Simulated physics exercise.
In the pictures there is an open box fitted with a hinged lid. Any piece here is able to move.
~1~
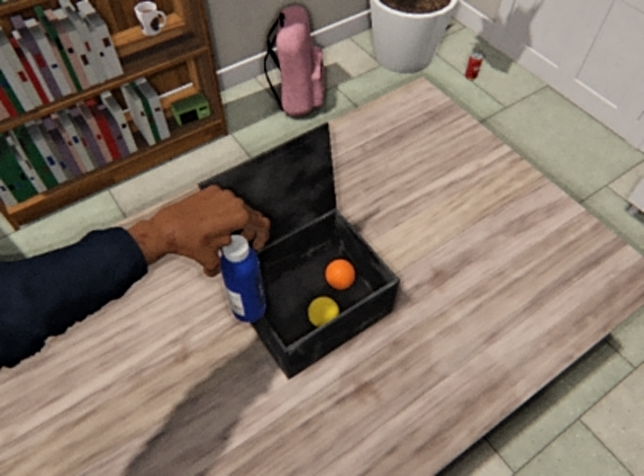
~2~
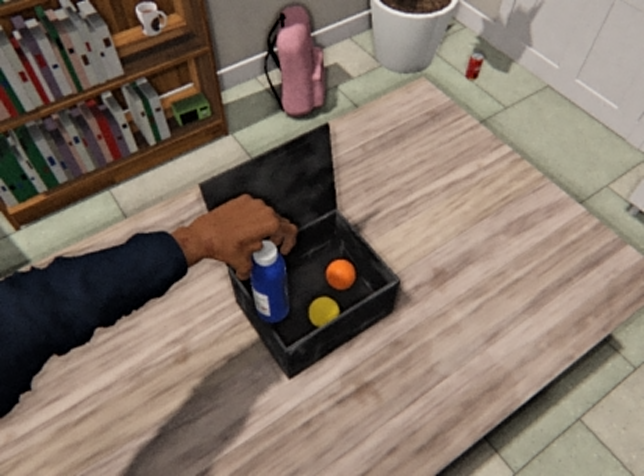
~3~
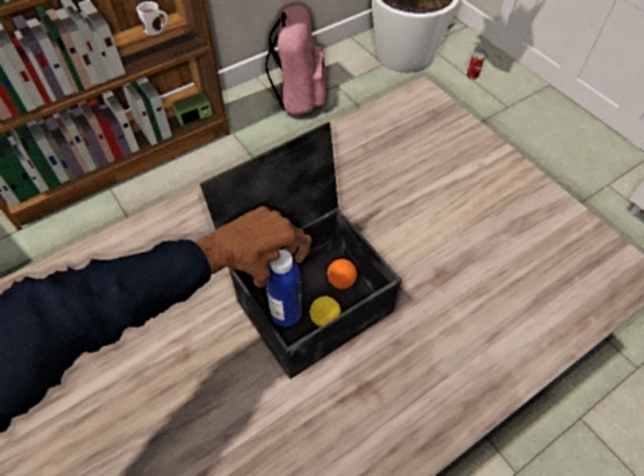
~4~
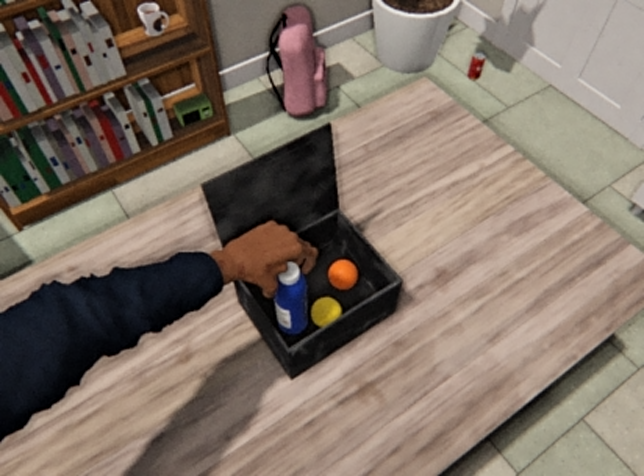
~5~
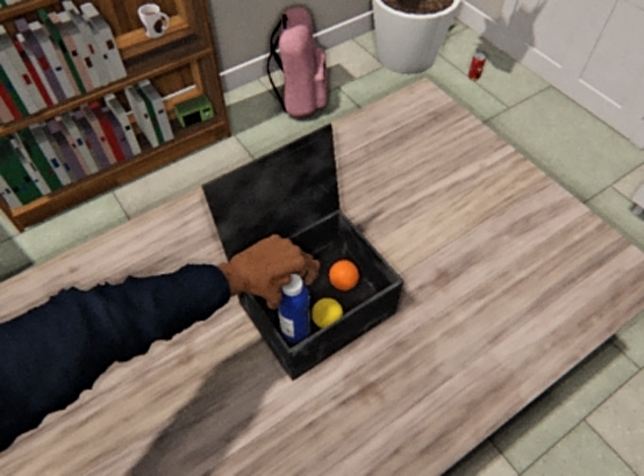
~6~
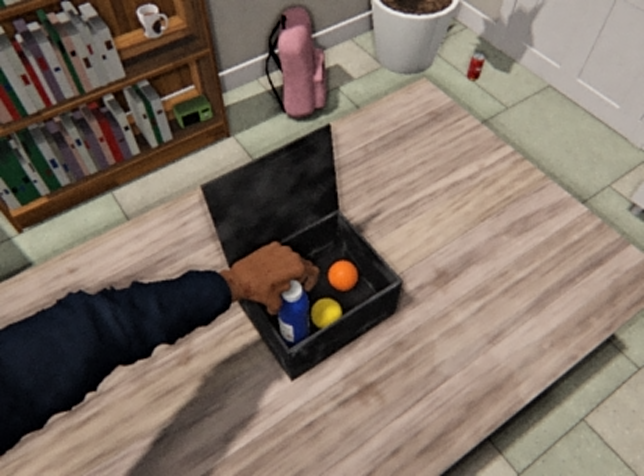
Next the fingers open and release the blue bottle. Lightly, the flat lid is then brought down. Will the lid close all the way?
No: Sure enough, it stays open.
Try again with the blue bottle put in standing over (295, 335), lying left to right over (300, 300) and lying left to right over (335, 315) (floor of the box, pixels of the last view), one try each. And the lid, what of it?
First, it stays open; second, it shuts; third, it shuts.
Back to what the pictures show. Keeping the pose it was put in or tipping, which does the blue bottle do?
Once everything settles, the blue bottle keeps its original angle.
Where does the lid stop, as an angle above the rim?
I'd put it at roughly 25°.
Then, 1.20 s after the last picture, lid starting down.
Then, 1.60 s after the last picture, lid 59° above the rim.
Then, 1.80 s after the last picture, lid 32° above the rim.
At rest, lid 27° above the rim; all 3 in place. Seen from the same camera at the end, blue bottle near (294, 313).
